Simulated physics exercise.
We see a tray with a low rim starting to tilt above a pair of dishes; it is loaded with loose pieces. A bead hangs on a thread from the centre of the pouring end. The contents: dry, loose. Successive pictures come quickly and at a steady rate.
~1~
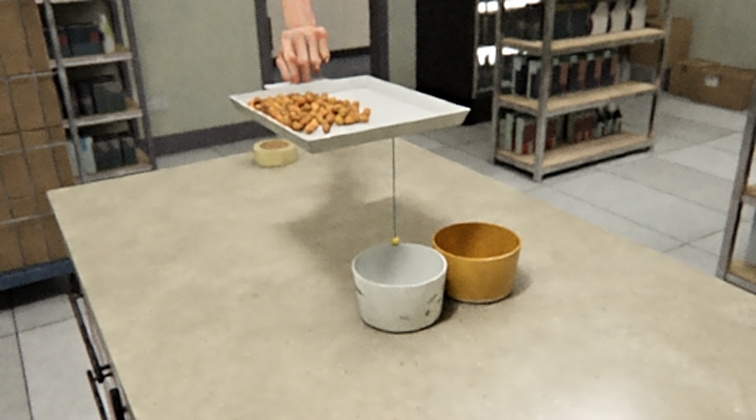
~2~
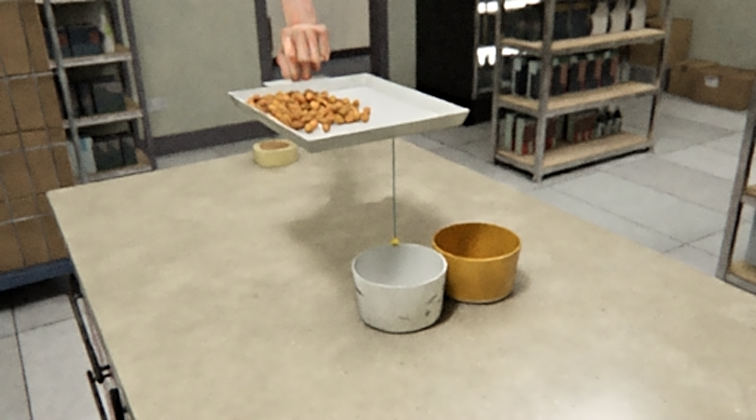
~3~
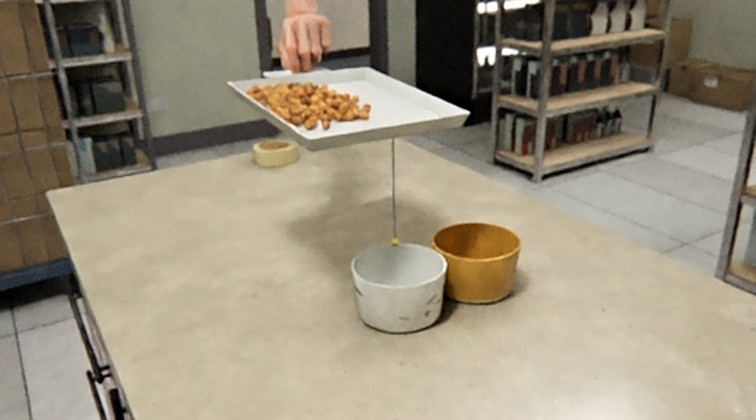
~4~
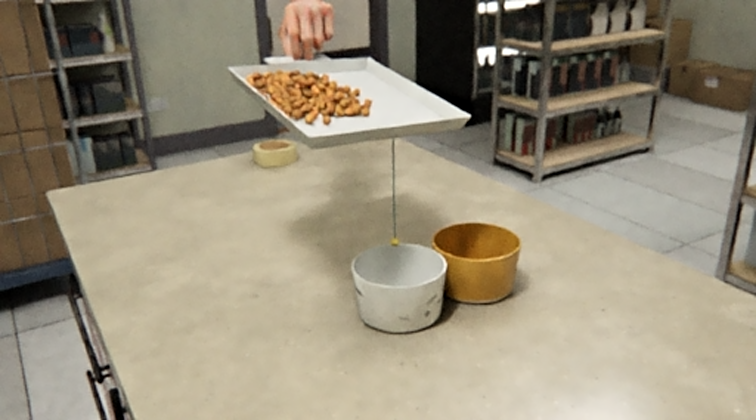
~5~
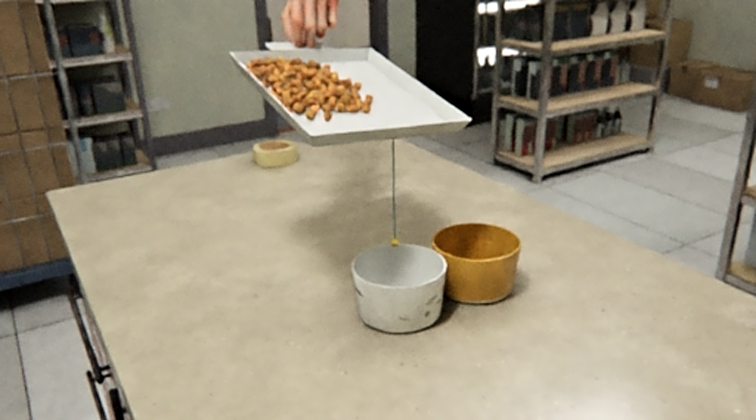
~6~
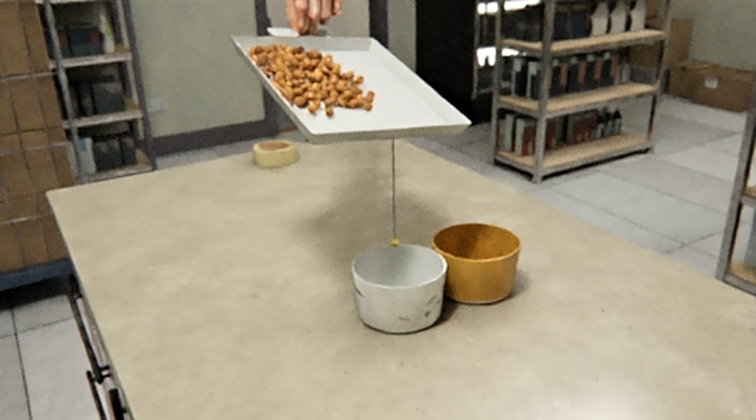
In a storeroom with grey-tiled floor, metal shelving and stacked cardboard boxes, a still camera looks down across a pale worktop. A hand holds the far side of a white tray of brown roasted chickpeas above a white dish and an orange-brown one beside it to the right, a yellow bead hanging on a thread beneath the tray. The hand dips slightly, then raises the far side steadily, tilting the tray toward the viewer, while the dishes stay put.
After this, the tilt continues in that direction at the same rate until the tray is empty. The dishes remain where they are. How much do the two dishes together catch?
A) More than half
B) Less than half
A, more than half.
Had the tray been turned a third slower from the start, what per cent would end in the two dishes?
Close to 90 in a hundred.
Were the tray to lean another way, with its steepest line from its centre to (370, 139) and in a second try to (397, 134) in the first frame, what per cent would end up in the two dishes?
The first try gives close to 30 per cent, the second close to 60 per cent.
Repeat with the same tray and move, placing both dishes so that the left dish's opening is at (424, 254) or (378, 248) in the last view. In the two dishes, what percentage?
I'd expect some 80 percent, and then some 30 percent.
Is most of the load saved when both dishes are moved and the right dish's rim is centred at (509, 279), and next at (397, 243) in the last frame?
Held in all, by try: A smaller portion, then a smaller portion.
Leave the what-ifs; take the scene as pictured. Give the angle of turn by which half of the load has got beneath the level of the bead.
95 degrees.
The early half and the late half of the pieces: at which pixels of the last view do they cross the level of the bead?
(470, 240), then (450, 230).
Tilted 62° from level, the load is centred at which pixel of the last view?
Its middle sits at about pixel (424, 125).
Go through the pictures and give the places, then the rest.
Corners of the pouring end (311, 138) and (462, 109), level; middle of the load (308, 110), roasted chickpeas; left dish (426, 303); right dish (504, 275); bead on its thread (395, 241), in the first picture.
Corners of the pouring end (311, 137) and (462, 110), level; middle of the load (308, 109), in the second picture.
Corners of the pouring end (312, 136) and (462, 112), tipped barely, lowest at the right corner; middle of the load (308, 103), in the third picture.
Corners of the pouring end (313, 134) and (463, 114), tipped a little, lowest at the right corner; middle of the load (309, 94), in the fourth picture.
Corners of the pouring end (314, 132) and (464, 117), tipped a little, lowest at the right corner; middle of the load (310, 85), in the fifth picture.
Corners of the pouring end (315, 130) and (464, 120), tipped clearly, lowest at the right corner; middle of the load (312, 77); left dish (425, 304); right dish (504, 276), in the sixth picture.
Just after the last frame, tray tipped steeply; the larger part on the tray; just a few in the right dish; just a few outside both; roughly a quarter in the air.
A moment on, tray tipped right over; about a tenth on the tray; roughly a quarter in the left dish; roughly a third in the right dish; about a tenth outside both; roughly a quarter in the air.
Further on, tray tipped past a quarter turn; roughly a quarter in the left dish; roughly two thirds in the right dish; about a tenth outside both.
When it is over, tray tipped past a quarter turn; roughly a quarter in the left dish; roughly two thirds in the right dish; about a tenth outside both.
